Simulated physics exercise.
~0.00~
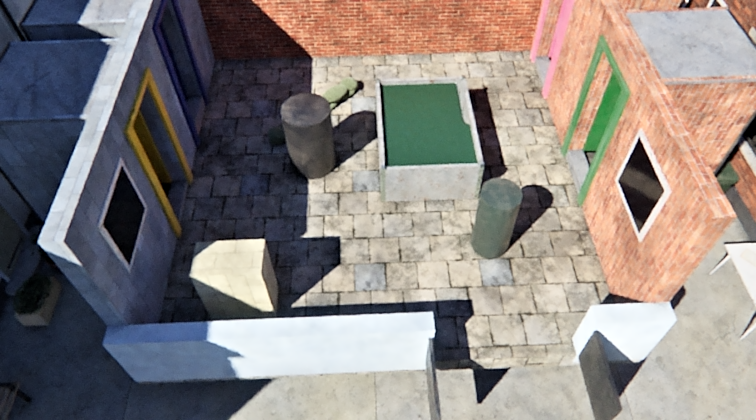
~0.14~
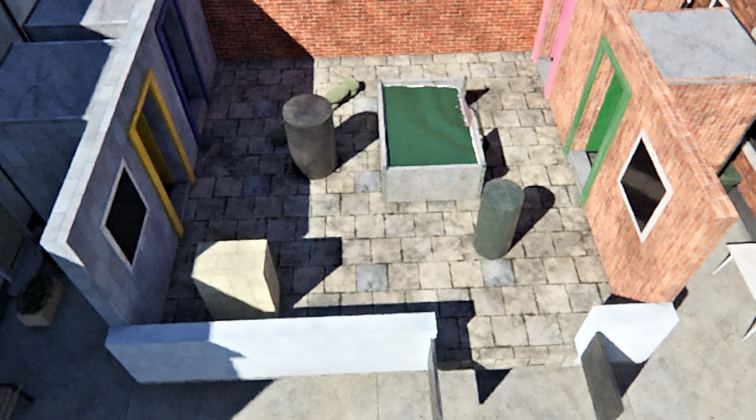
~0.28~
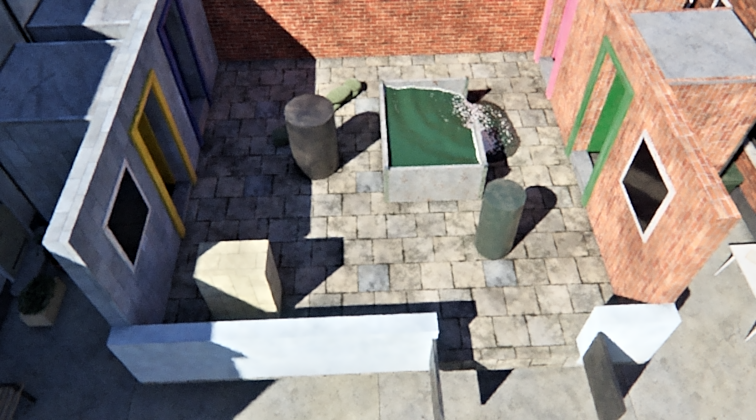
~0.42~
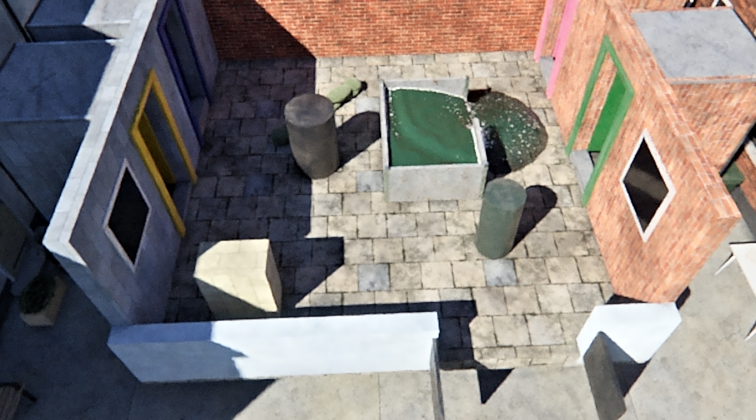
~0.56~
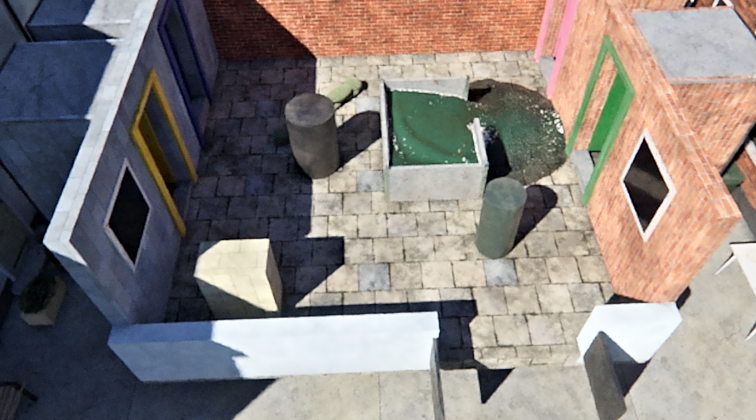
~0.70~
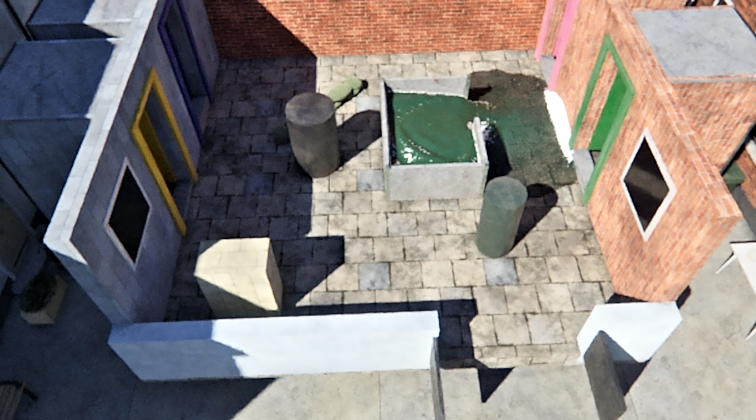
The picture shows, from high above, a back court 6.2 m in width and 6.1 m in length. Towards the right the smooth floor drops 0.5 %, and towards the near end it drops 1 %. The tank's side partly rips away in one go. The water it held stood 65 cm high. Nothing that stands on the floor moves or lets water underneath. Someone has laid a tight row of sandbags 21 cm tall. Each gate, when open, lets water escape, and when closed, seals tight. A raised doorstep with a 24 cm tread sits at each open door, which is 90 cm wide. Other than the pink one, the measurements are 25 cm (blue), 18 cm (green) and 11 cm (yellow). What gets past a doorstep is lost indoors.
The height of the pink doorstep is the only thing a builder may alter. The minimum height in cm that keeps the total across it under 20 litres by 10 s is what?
It is close to 20 cm.
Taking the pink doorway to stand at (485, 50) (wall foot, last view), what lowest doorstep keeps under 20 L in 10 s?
14.5 cm.
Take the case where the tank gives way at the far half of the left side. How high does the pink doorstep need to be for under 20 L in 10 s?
Then something near 7.0 cm.
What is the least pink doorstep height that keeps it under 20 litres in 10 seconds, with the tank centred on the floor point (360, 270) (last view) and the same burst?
Close to 10.0 cm would do it.
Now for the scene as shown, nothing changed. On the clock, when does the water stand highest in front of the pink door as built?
Peak: Close to 2.2 s.
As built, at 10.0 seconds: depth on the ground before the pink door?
Some 6.0 cm.
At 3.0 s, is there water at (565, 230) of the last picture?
At that moment it's submerged.
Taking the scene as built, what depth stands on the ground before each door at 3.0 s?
In cm: Blue 0, green 15, yellow 0, pink 22.
After 1.4 s water covers 15 % of the floor, deepest (40 cm) near (556, 125); 23 cm at the pink door, 2 litres in over its 15 cm doorstep.
After 3.0 s water covers 40 % of the floor, deepest (26 cm) near (533, 54); 22 cm at the pink door, 41 litres in over its 15 cm doorstep.
After 10.0 s water covers 90 % of the floor, deepest (8 cm) near (186, 352); 6 cm at the pink door, 58 litres in over its 15 cm doorstep.
At the pink door as built, the water arrived by 0.8 s and peaked near 24 cm at 2.2 s.
With a doorstep of 18 cm, 33 litres would have come in within the 10 s; with 24 cm, 7 litres. So under 20 litres takes about 20 cm.
